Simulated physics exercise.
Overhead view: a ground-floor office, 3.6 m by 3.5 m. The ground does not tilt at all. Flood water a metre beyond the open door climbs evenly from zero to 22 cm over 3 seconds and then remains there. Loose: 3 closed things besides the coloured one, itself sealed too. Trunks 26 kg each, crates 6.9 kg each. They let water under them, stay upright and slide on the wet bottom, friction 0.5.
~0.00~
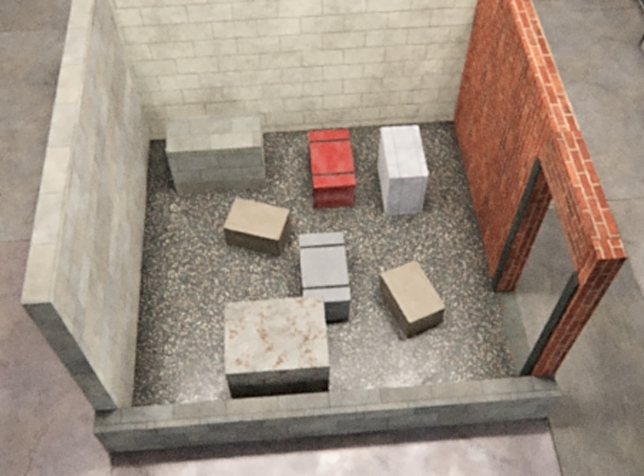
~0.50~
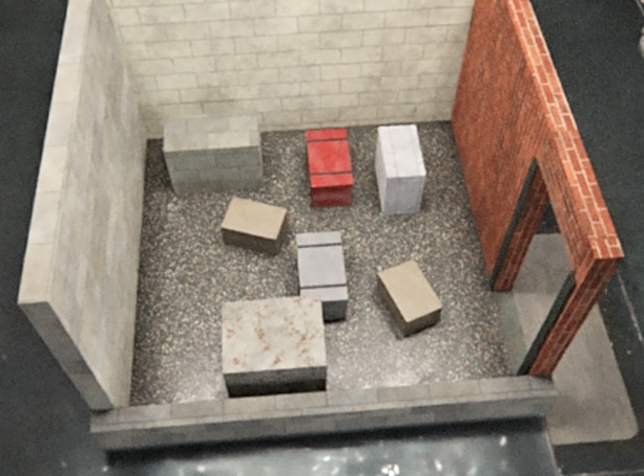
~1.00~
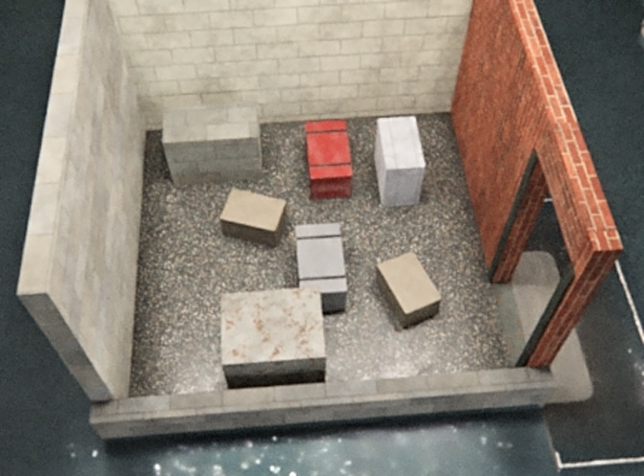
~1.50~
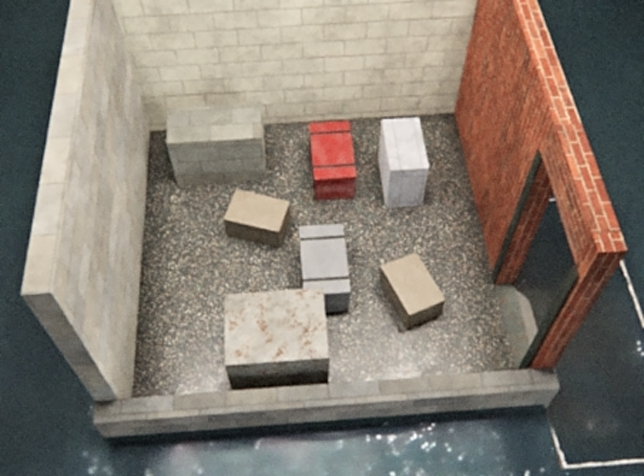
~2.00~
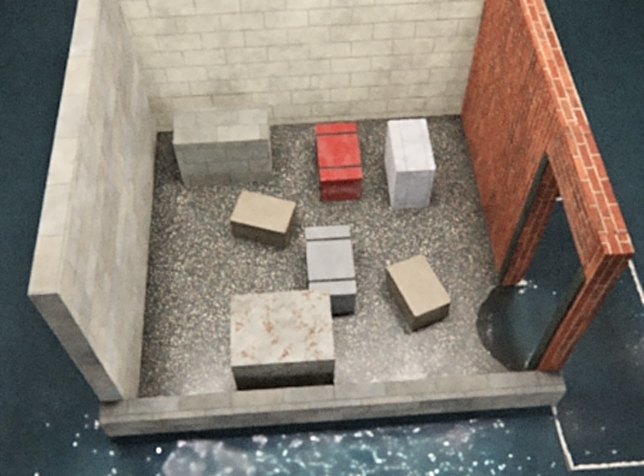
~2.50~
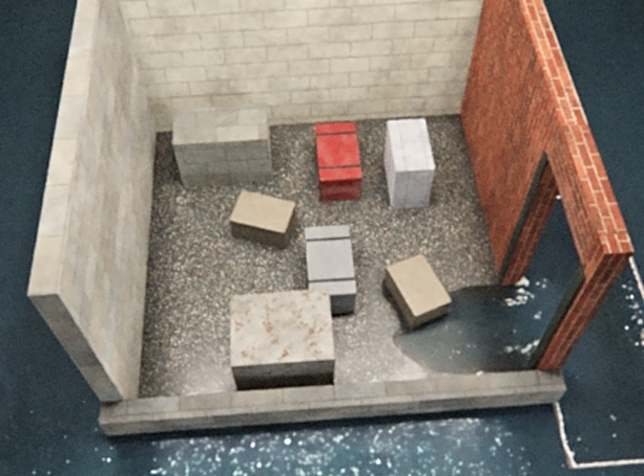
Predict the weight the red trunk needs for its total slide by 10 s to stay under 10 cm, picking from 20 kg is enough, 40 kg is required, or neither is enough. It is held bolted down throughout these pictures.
Odds are only the heavier choice passes.
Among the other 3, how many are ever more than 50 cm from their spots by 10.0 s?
Result: 3.
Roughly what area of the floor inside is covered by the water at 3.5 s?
Near 3.0 m2 in all.
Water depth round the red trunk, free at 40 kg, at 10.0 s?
Close to 8 cm deep.
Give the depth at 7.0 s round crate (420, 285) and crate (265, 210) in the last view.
Depth approx. 11 cm / 8 cm.
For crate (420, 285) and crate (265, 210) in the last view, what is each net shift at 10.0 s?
Shifts: 200 cm / 100 cm.
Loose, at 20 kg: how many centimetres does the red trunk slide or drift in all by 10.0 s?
It covers about 80 cm altogether.
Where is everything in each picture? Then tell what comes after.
The first picture shows the red trunk at (332, 157), on the bottom; water covers 0.0 m2; 0 of 4 have shifted.
The second picture shows the red trunk at (329, 157), on the bottom; water covers 0.0 m2; 0 of 4 have shifted.
The third picture shows the red trunk at (328, 148) rests on the ground; water covers 0.0 m2; 0 of 4 have shifted.
The fourth picture shows the red trunk at (332, 149), on the bottom; water covers 0.0 m2; 0 of 4 have shifted.
The fifth picture shows the red trunk at (339, 150), on the bottom; water covers 0.2 m2; 0 of 4 have shifted.
The sixth picture shows the red trunk at (338, 150) rests on the ground; water covers 0.8 m2; 0 of 4 have shifted.
After 3.5 s the red trunk would be 0 cm from its start with 20 kg and 0 cm from its start with 40 kg; 0 cm of water round it then.
After 4.5 s the red trunk would be 0 cm from its start with 20 kg and 0 cm from its start with 40 kg; 3 cm of water round it then.
After 7.0 s the red trunk would be 26 cm from its start with 20 kg and 0 cm from its start with 40 kg; 5 cm of water round it then.
After 10.0 s the red trunk would be 55 cm from its start with 20 kg and 0 cm from its start with 40 kg; 8 cm of water round it then.
